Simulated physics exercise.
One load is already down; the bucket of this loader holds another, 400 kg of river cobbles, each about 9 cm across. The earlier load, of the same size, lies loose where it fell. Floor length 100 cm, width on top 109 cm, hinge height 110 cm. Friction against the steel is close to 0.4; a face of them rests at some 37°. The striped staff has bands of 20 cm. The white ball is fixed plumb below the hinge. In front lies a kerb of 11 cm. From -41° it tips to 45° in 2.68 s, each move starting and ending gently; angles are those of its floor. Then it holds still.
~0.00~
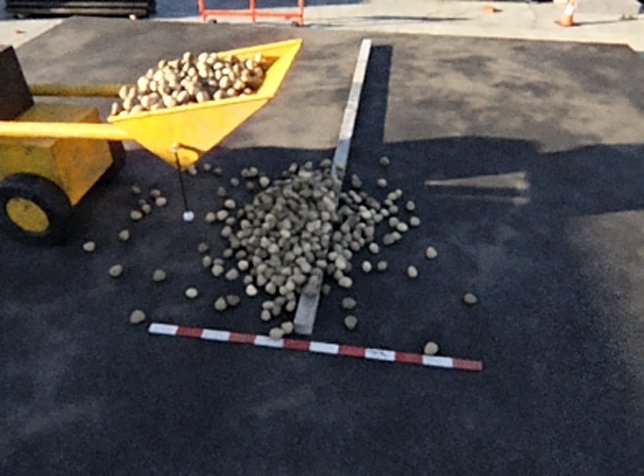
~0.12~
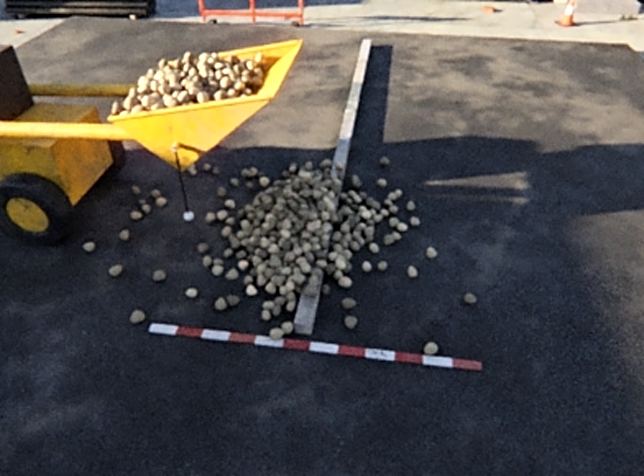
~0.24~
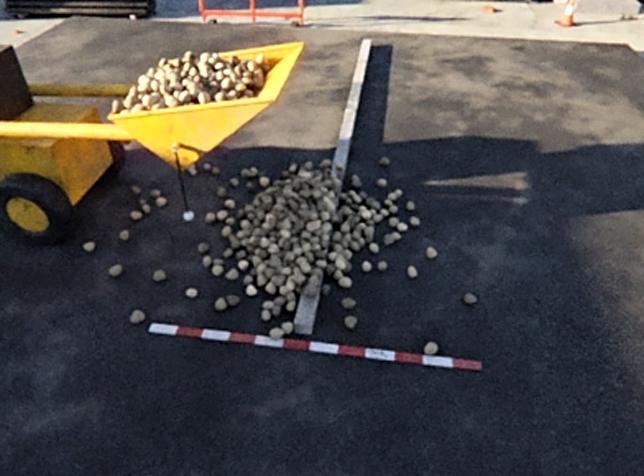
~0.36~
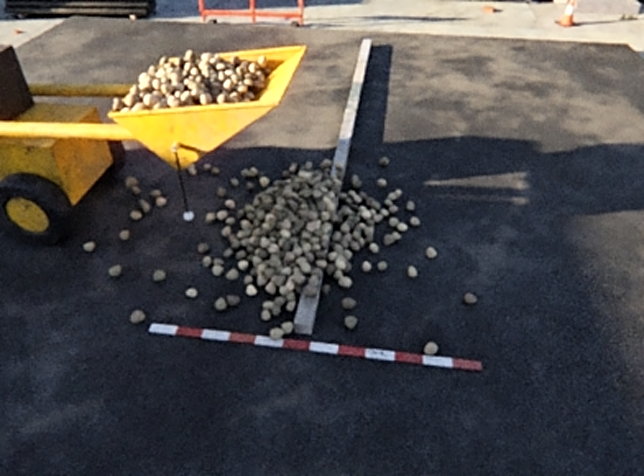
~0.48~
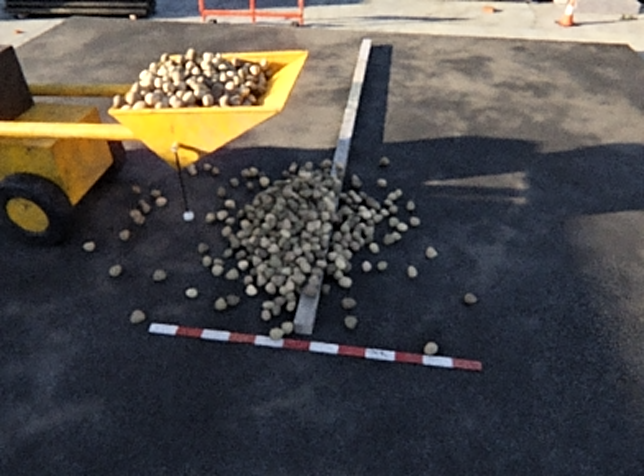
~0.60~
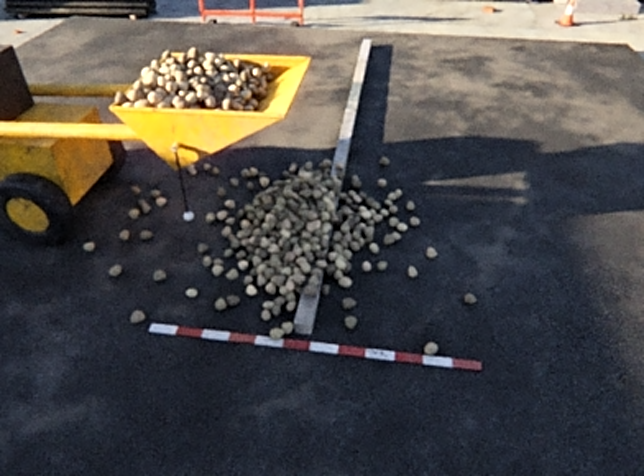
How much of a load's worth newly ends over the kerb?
Roughly 36 per cent of a load more.
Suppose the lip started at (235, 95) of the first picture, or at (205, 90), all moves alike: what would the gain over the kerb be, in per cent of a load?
Near 5 per cent from the first place, 0 from the second.
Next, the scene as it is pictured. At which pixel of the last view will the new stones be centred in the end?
Their middle is at about (304, 214).
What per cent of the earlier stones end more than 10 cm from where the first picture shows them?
About 20 per cent.
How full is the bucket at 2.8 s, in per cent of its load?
About 10 per cent.
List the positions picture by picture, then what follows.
In the first picture, the bucket is at -41°, its lip at (274, 95); the top of the load is at (228, 69). The earlier load is highest near (303, 203), 27 cm above ground level, 87 % on this side of the kerb, 16 % over the kerb.
In the second picture, lip at (275, 96), floor tilted -40°, highest stones at (225, 67); the stones move at 0.0 m/s on average.
In the third picture, the bucket is at -39°, its lip at (276, 99); the top of the load is at (225, 66); the stones move at 0.1 m/s on average.
In the fourth picture, the bucket is at -37°, its lip at (279, 103); the top of the load is at (197, 66); the stones move at 0.1 m/s on average.
In the fifth picture, the bucket is at -34°, its lip at (282, 109); the top of the load is at (191, 64); the stones move at 0.1 m/s on average.
In the sixth picture, the bucket is at -30°, its lip at (285, 116); the top of the load is at (181, 65); the stones move at 0.1 m/s on average.
After 2.0 s the floor is at 32°; in per cent of one load, 90 in the bucket, 96 on this side of the kerb, 17 over the kerb; the foremost stones are at (420, 248).
After 2.8 s the floor is at 45°; in per cent of one load, 8 in the bucket, 148 on this side of the kerb, 46 over the kerb; the foremost stones are at (433, 246).
After 3.1 s the floor is at 45°; in per cent of one load, 2 in the bucket, 150 on this side of the kerb, 51 over the kerb; the foremost stones are at (444, 233).
After 5.8 s the floor is at 45°; in per cent of one load, 1 in the bucket, 150 on this side of the kerb, 52 over the kerb; the foremost stones are at (450, 235). Net gain over the kerb, 36.
